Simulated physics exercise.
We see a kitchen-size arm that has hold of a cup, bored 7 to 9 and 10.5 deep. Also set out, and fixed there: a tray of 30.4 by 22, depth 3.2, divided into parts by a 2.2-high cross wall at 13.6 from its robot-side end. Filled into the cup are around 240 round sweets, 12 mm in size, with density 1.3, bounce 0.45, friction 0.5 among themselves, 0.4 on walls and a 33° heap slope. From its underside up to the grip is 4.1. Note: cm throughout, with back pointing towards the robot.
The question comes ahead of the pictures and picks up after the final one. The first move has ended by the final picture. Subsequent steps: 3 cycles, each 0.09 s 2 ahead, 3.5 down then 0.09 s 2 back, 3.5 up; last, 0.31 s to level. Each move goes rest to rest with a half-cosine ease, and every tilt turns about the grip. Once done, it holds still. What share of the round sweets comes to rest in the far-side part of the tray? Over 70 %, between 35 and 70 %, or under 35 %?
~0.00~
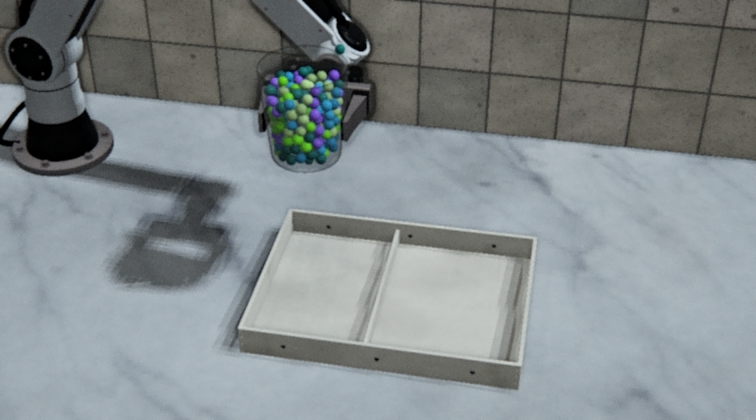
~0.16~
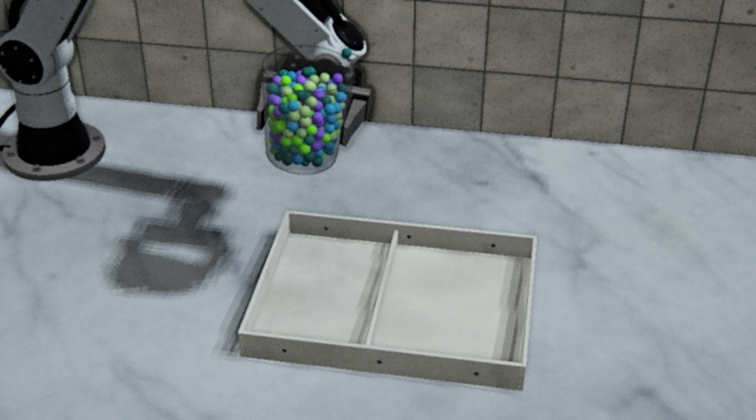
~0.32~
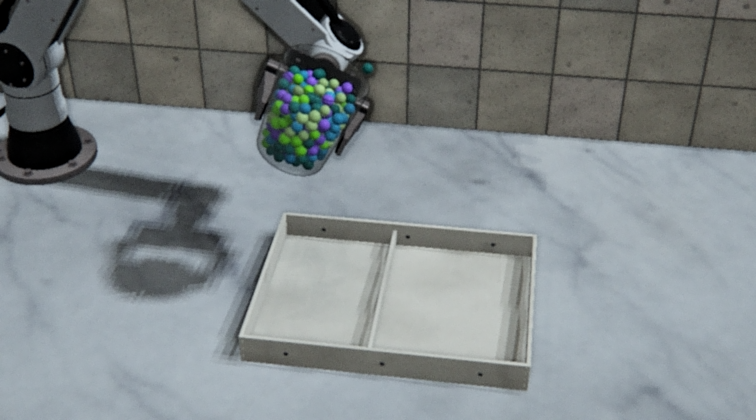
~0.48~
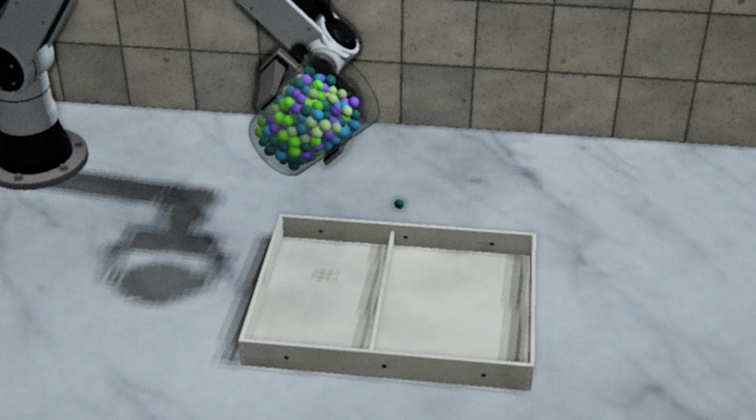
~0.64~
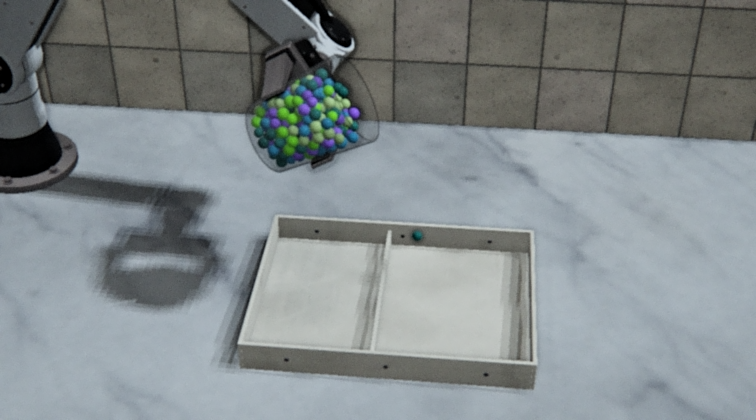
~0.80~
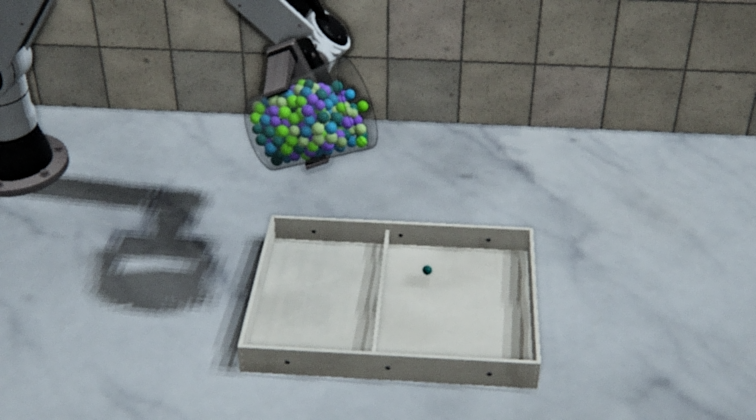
Under 35 %.
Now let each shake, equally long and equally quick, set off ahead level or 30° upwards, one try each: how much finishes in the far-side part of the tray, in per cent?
Roughly 50 per cent, then 70 per cent.
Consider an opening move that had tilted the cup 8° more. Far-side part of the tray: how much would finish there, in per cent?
Around 25 in a hundred, I'd say.
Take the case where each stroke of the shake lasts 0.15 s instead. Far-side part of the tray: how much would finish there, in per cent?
Roughly 5 percent then.
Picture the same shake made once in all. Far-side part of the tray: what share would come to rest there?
It would come to around 5 %.
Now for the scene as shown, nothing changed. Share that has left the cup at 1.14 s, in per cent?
Roughly 10 percent is out.
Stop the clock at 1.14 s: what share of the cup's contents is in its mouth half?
My estimate is near 50 per cent.
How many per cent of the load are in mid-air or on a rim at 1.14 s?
About 7 per cent.
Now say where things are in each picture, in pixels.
Cup middle at (305, 112), level; upper third of the load around (304, 95), from x 270 to 340, top at y 50; 235 in the cup, in the first frame.
Cup middle at (305, 114), tilted 6° forward; upper third of the load around (305, 96), from x 270 to 345, top at y 55, in the second frame.
Cup middle at (307, 115), tilted 23° forward; upper third of the load around (307, 98), from x 265 to 365, top at y 70; 234 in the cup, 1 in flight or on a rim, in the third frame.
Cup middle at (309, 118), tilted 43° forward; upper third of the load around (310, 102), from x 260 to 400, top at y 70; 234 in the cup, 1 in flight or on a rim, in the fourth frame.
Cup middle at (309, 119), tilted 60° forward; upper third of the load around (310, 103), from x 255 to 415, top at y 75; 234 in the cup, 1 in the far-side part, in the fifth frame.
Cup middle at (308, 119), tilted 66° forward; upper third of the load around (306, 104), from x 255 to 425, top at y 85; 234 in the cup, 1 in the far-side part, in the sixth frame.
By 1.14 s, tilted 66° forward, highest piece 27 above the table; 217 in the cup, 2 in the far-side part, 16 in flight or on a rim.
By 1.48 s, tilted 38° forward, highest piece 27 above the table; 189 in the cup, 28 in the far-side part, 3 on the table or floor, 15 in flight or on a rim.
By 1.85 s, level, highest piece 28 above the table; 189 in the cup, 39 in the far-side part, 7 on the table or floor.
By 2.90 s, level, highest piece 28 above the table; 189 in the cup, 39 in the far-side part, 7 on the table or floor.
Final count, 189 in the cup, 39 in the far-side part, 7 on the table or floor. That is 17 % in the far-side part of the tray.
